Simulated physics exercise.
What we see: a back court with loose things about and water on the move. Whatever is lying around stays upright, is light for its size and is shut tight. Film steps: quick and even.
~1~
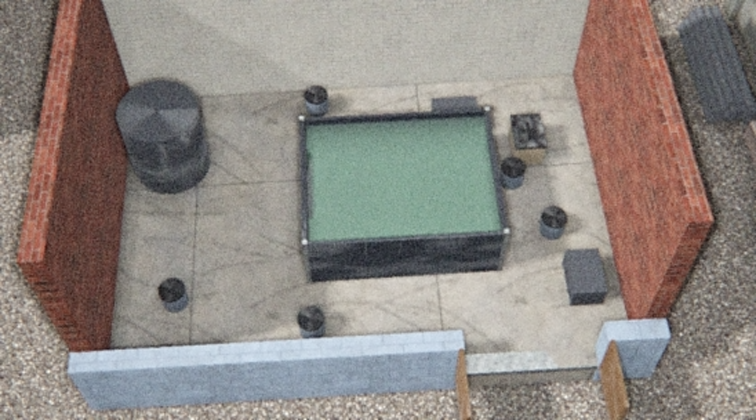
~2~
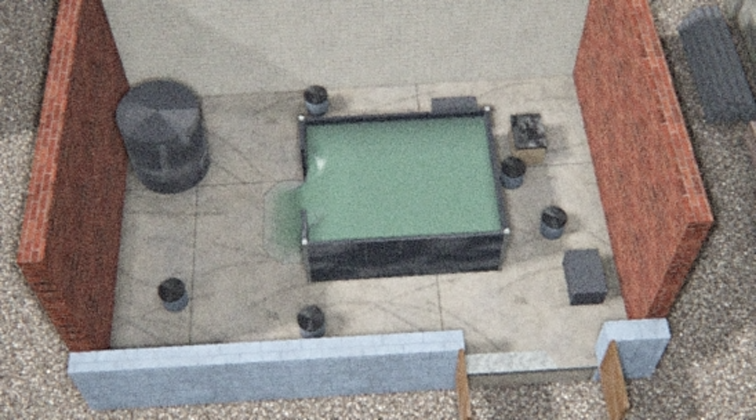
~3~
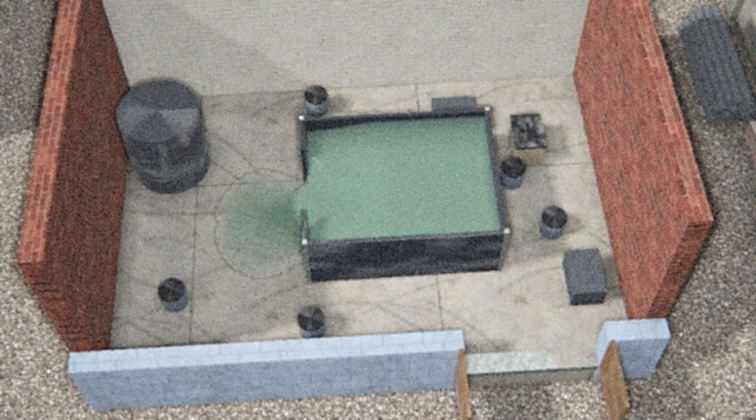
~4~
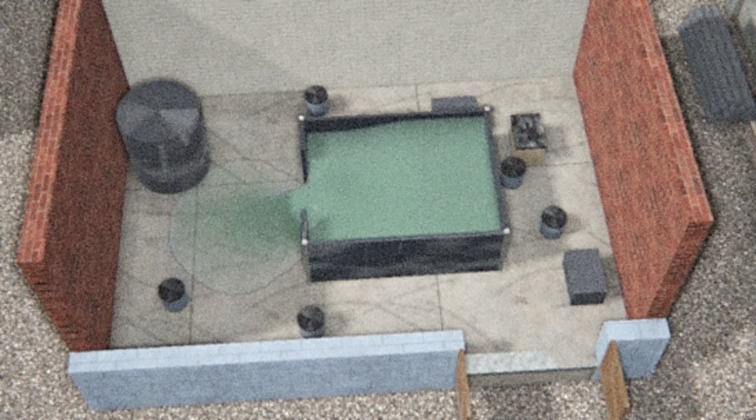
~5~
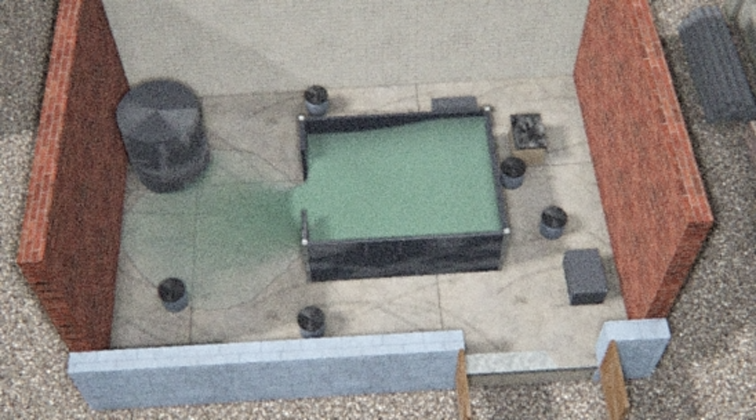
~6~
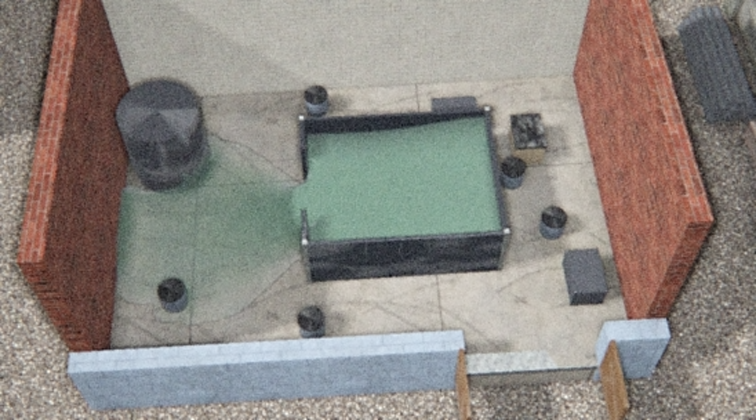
In a walled back court, green water burst out through the left side of a big dark tank and spread across the paving to the left-hand wall, while the pails around it stayed put.
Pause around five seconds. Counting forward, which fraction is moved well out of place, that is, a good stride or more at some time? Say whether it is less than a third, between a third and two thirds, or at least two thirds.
It is between a third and two thirds.
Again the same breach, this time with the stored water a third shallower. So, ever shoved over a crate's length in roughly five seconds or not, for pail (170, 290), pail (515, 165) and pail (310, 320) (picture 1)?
The first did it, the next came up short, and the last did it.
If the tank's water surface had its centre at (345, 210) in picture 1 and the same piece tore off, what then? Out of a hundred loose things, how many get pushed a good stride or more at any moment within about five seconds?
About 50 in a hundred.
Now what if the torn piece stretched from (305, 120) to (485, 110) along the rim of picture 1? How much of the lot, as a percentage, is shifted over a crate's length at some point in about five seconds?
100 percent, give or take.
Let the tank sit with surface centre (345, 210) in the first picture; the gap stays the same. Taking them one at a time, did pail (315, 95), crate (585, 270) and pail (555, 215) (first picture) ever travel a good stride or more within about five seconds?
Covered the distance, covered the distance, short of it.
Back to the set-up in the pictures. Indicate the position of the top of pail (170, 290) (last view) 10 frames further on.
It should end up around (196, 331).
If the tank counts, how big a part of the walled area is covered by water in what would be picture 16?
Roughly 45 %.
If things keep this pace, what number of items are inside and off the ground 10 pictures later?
Total: 1.
A moment on, 0 of 8 are well off their spots; 0 afloat.
Next, 1 of 8 are well off their spots; 1 afloat.
Later, 2 of 8 are well off their spots; 1 afloat.
In the end, 3 of 8 are well off their spots, and 3 have been at some point; 3 afloat.
